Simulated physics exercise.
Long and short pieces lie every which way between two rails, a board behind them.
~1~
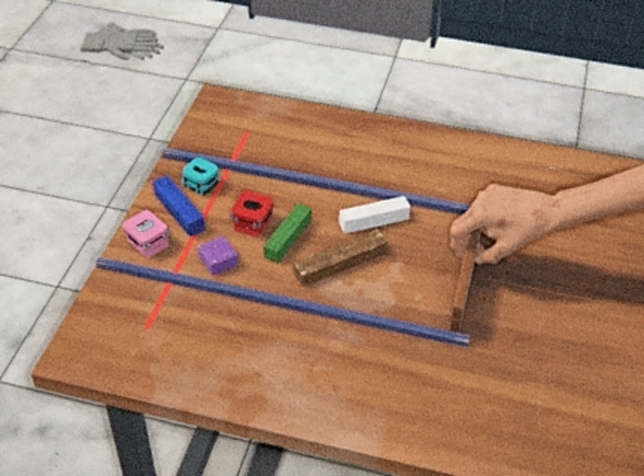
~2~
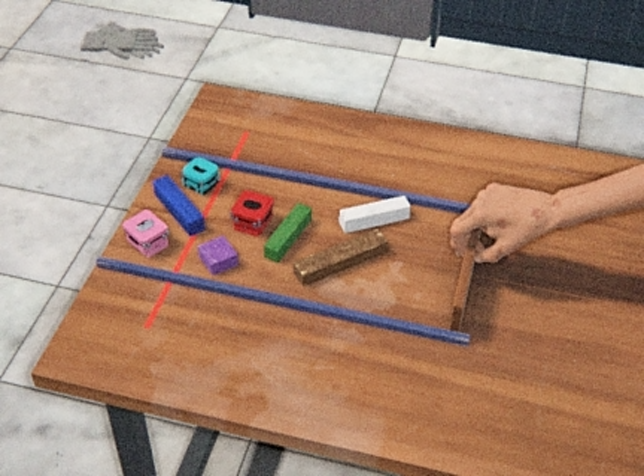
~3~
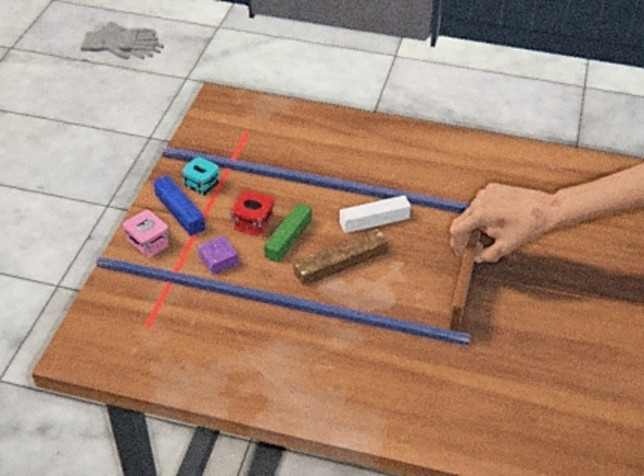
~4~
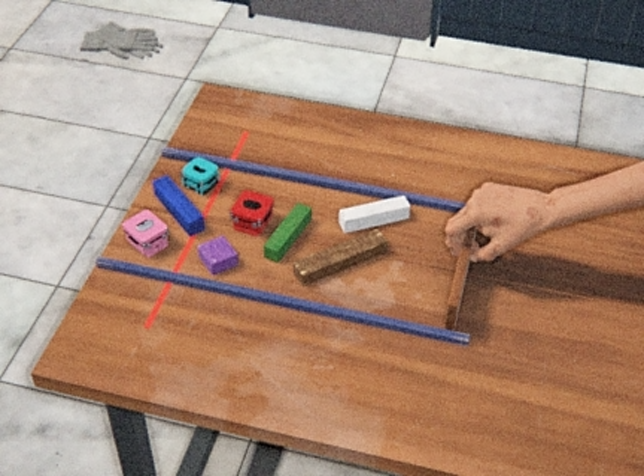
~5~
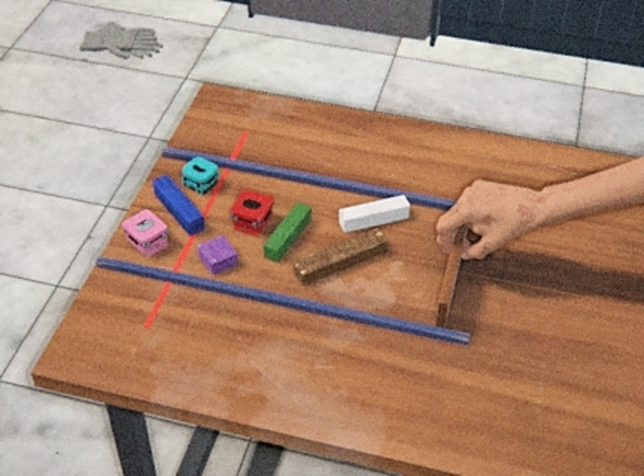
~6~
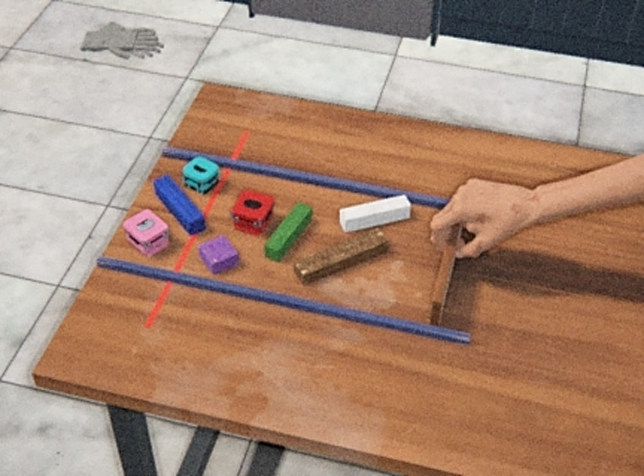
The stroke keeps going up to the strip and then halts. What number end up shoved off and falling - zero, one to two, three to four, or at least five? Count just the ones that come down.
The count is one to two.
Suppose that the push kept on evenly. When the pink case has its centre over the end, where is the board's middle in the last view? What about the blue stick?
Middle approx. at (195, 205), then approx. at (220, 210).
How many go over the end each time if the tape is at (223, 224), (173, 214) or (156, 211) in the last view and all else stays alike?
Tallies in the order asked: 0, 3, 6.
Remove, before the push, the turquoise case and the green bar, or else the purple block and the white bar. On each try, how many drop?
The first try gives 0, the second gives 0.
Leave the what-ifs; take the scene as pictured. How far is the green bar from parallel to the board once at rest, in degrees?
Angle: Around 20°.
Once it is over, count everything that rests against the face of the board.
Counting them up gives 2.
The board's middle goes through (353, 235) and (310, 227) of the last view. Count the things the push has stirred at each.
2 and 4.
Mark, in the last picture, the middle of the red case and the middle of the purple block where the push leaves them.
The red case finishes at (138, 202); the purple block finishes at (147, 247).
A little later, none off yet; pink case at rest near (147, 234); blue stick at rest near (179, 205); turquoise case at rest near (201, 176).
Next, none off yet; pink case at rest near (147, 234); blue stick moving near (173, 206); turquoise case at rest near (201, 176).
When it is over, the number that fall off is one or two; down, blue stick.
